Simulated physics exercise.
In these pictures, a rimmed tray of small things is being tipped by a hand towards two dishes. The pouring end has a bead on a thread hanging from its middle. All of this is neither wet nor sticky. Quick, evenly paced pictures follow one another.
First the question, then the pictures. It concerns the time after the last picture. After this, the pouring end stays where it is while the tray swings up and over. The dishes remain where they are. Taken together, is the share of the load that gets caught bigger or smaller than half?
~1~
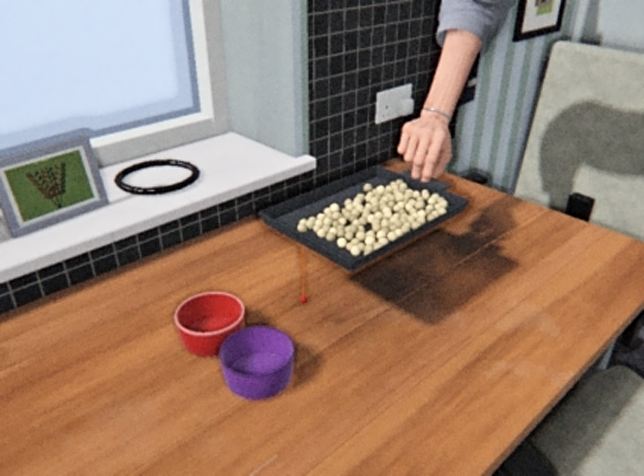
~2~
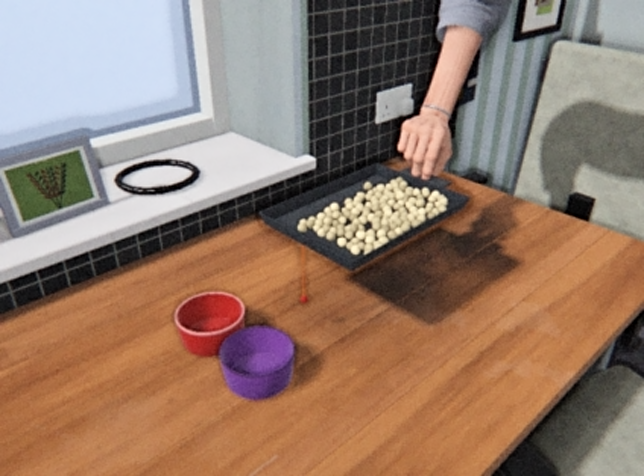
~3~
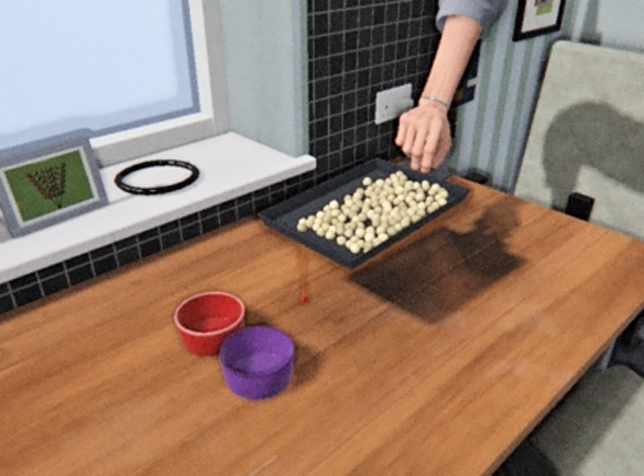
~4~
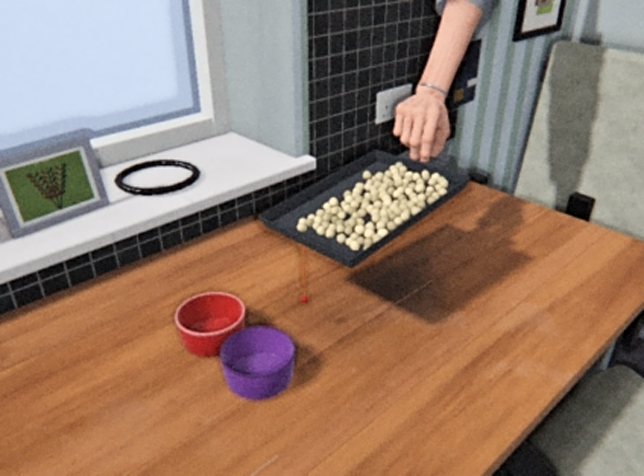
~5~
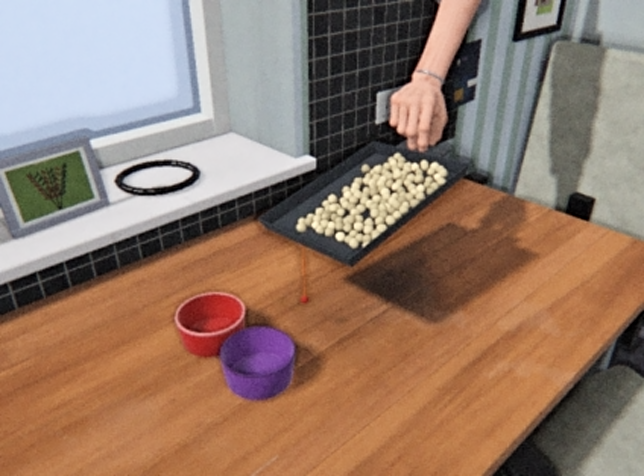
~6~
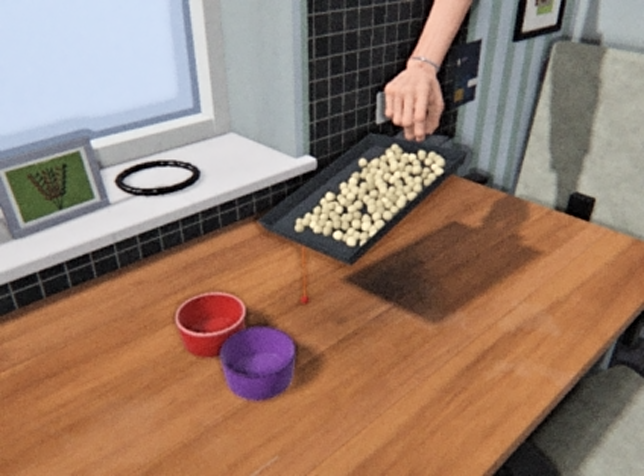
The dishes will gather a lesser portion.
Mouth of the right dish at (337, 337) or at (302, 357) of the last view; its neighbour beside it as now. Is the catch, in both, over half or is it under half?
Taking the tries in order: A minor share, followed by a minor share.
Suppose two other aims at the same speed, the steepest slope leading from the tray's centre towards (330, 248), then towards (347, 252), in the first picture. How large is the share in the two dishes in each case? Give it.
The first try gives close to 10 percent; the next gives 0 percent.
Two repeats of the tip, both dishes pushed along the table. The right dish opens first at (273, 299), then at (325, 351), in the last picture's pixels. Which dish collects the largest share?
The first time it's the right member, the second time the left member.
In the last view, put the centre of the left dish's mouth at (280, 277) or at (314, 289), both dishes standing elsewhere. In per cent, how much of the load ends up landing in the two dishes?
In turn 30 and 0 in a hundred.
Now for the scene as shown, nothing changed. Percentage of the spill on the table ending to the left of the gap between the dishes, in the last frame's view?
I'd put it at close to 30 per cent.
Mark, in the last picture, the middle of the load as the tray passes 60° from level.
The centre of the load shows up near (299, 206) in the last view.
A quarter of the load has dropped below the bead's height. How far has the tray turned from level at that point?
Around 100° at that moment.
Soon, tray tipped steeply; nearly all on the tray; a stray few in the air.
A while on, tray tipped right over; most on the tray; a stray few in the right dish; a stray few in the left dish; a small part outside both; a small part in the air.
Towards the end, tray tipped past a quarter turn; a small part in the right dish; a small part in the left dish; most outside both.
Finally, tray tipped past a quarter turn; a small part in the right dish; a small part in the left dish; most outside both.
